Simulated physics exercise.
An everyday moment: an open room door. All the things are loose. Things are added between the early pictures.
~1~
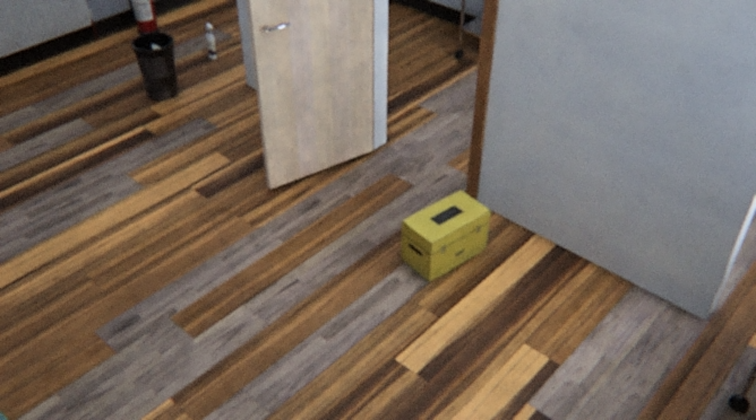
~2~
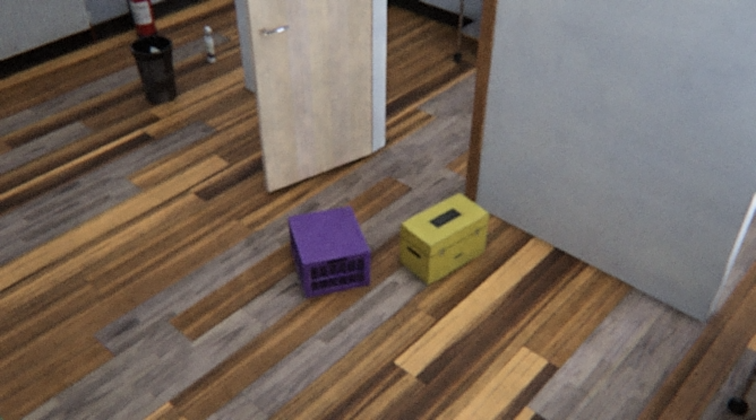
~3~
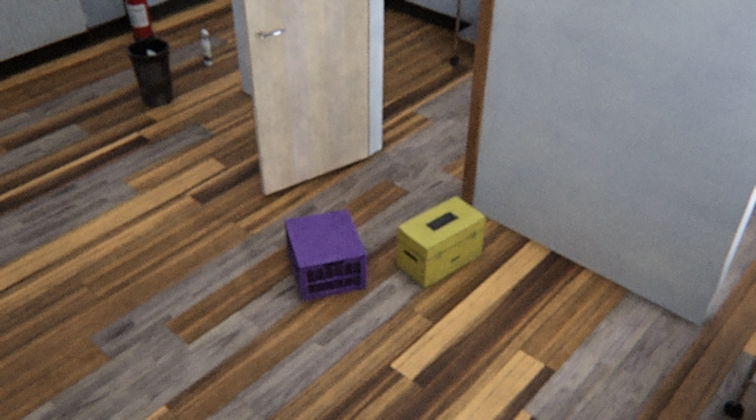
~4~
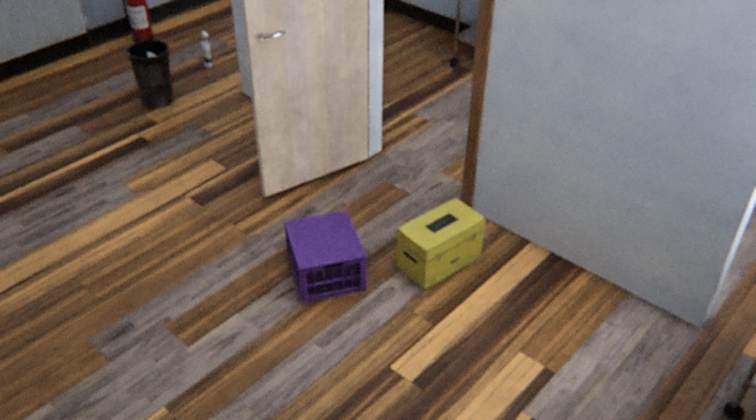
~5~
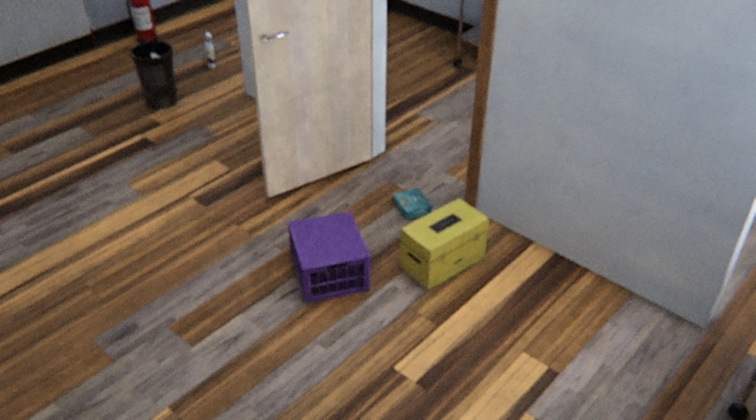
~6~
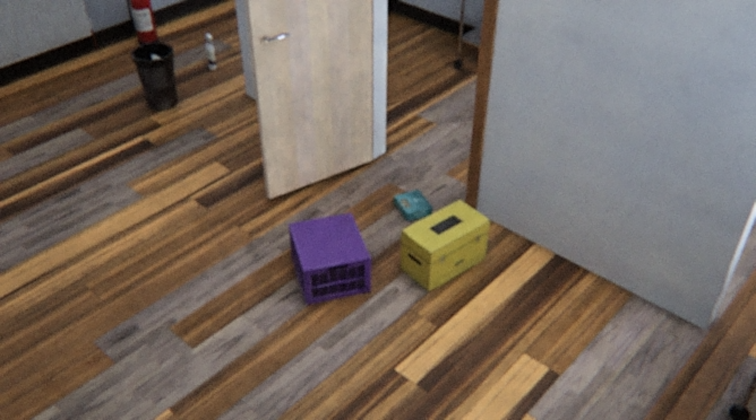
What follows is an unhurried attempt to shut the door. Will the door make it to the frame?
Outcome: The door shuts.
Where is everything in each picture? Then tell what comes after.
In the first frame, door wide open and still.
In the second frame, door wide open and still; purple crate (329, 251); yellow toolbox (444, 238).
In the third frame, door wide open and still; purple crate (325, 254); yellow toolbox (441, 241).
In the fourth frame, door wide open and still; purple crate (325, 255); yellow toolbox (440, 243).
In the fifth frame, door wide open and still; purple crate (329, 256); yellow toolbox (444, 243).
In the sixth frame, door wide open and still; turquoise packet (413, 205); purple crate (329, 257).
Then, 0.90 s on from there, door at 50°.
Then, 1.40 s on from there, door at 10°; turquoise packet shifted about its own width near (446, 196).
In the end, door at 0°; moved from the start, turquoise packet; the other 2 unmoved. At the end, from the last picture's camera, turquoise packet near (464, 184).
